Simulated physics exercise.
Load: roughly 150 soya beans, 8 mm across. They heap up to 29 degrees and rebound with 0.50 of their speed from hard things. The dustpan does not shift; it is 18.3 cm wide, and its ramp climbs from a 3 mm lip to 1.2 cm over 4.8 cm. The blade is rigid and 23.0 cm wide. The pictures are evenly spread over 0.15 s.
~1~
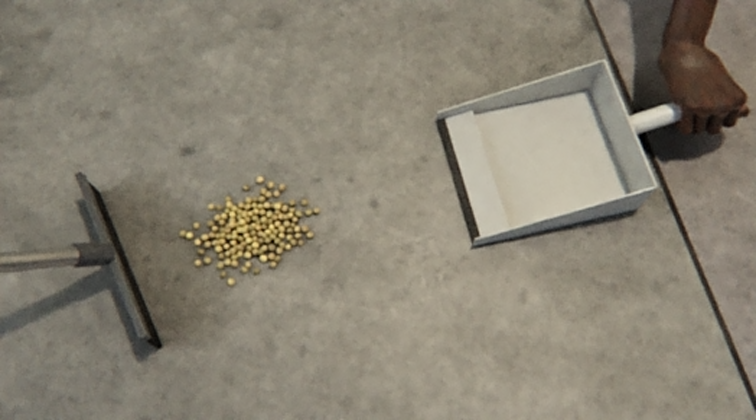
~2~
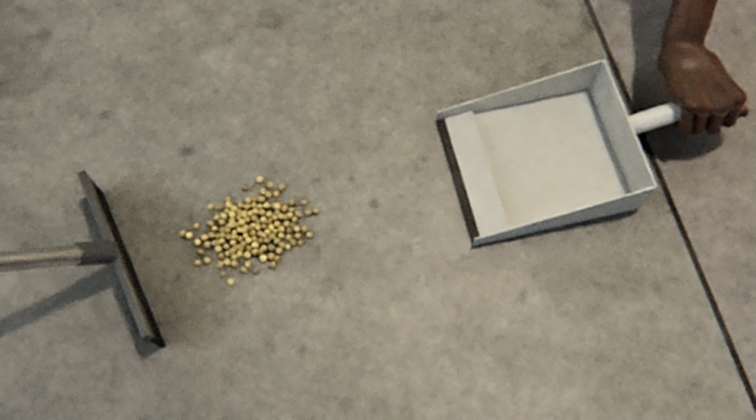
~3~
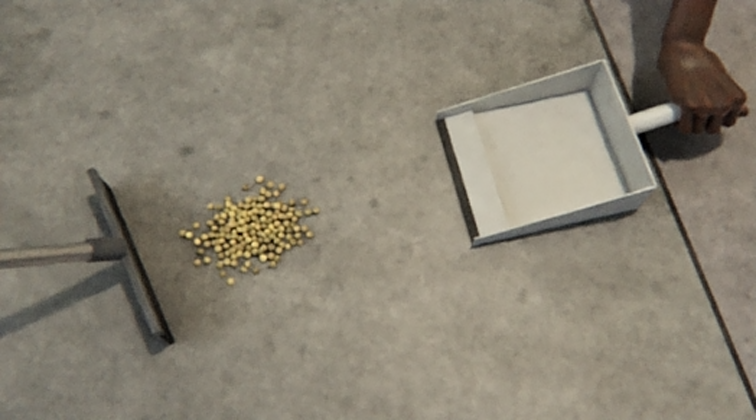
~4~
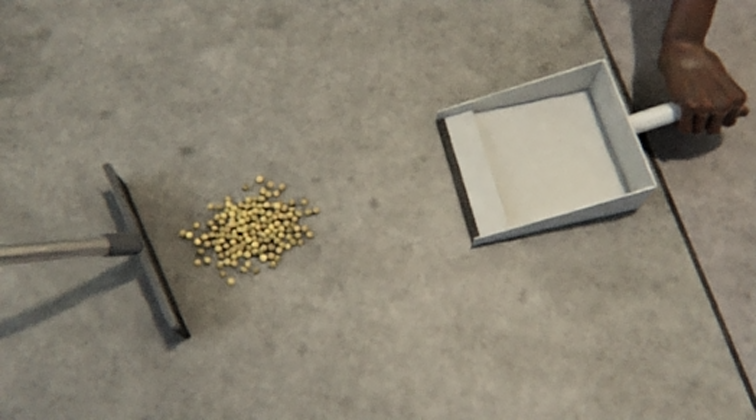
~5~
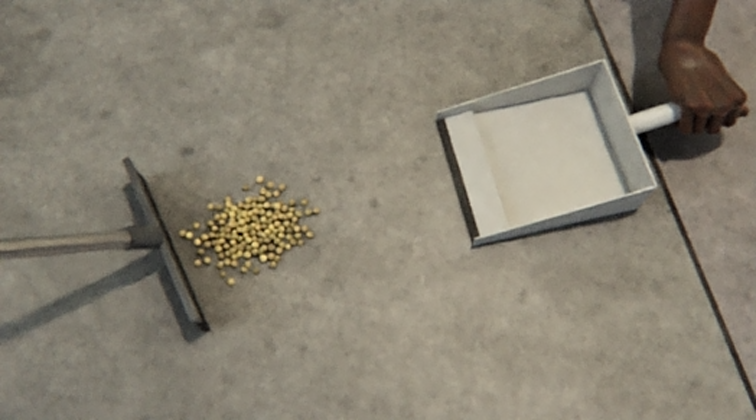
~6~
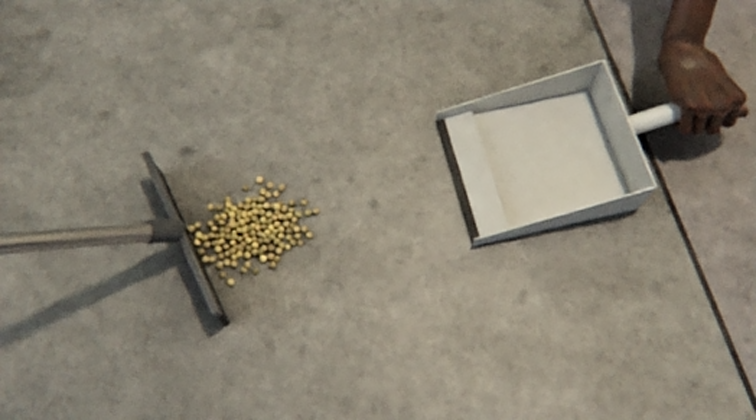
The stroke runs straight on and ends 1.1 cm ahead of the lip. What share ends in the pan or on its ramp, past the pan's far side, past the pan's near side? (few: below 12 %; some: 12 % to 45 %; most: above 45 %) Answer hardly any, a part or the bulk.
Pan: A part, far side: A part, near side: Hardly any.
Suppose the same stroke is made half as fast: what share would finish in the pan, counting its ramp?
In that case some 5 per cent.
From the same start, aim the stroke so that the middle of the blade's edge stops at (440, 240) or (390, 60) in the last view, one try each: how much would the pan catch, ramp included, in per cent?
About 10 and 0 per cent.
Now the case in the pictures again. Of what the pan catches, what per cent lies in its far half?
Some 70 per cent.
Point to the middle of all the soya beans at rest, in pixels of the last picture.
Around (445, 147).
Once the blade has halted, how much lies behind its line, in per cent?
Roughly 0 per cent.
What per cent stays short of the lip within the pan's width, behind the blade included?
Some 50 per cent.
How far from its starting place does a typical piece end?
Some 30 cm.
Then, 0.19 s after the last picture, middle of the blade 19 cm from the lip; 0 % over the lip, far side 10 %, near side 0 %.
Then, 0.32 s after the last picture, middle of the blade 9 cm from the lip; 0 % over the lip, far side 20 %, near side 5 %.
Then, 0.59 s after the last picture, middle of the blade 4 cm from the lip; 25 % over the lip, far side 25 %, near side 5 %.
In the end, pan 20 %, far side 30 %, near side 5 %, in front of the lip or behind the blade 50 %.
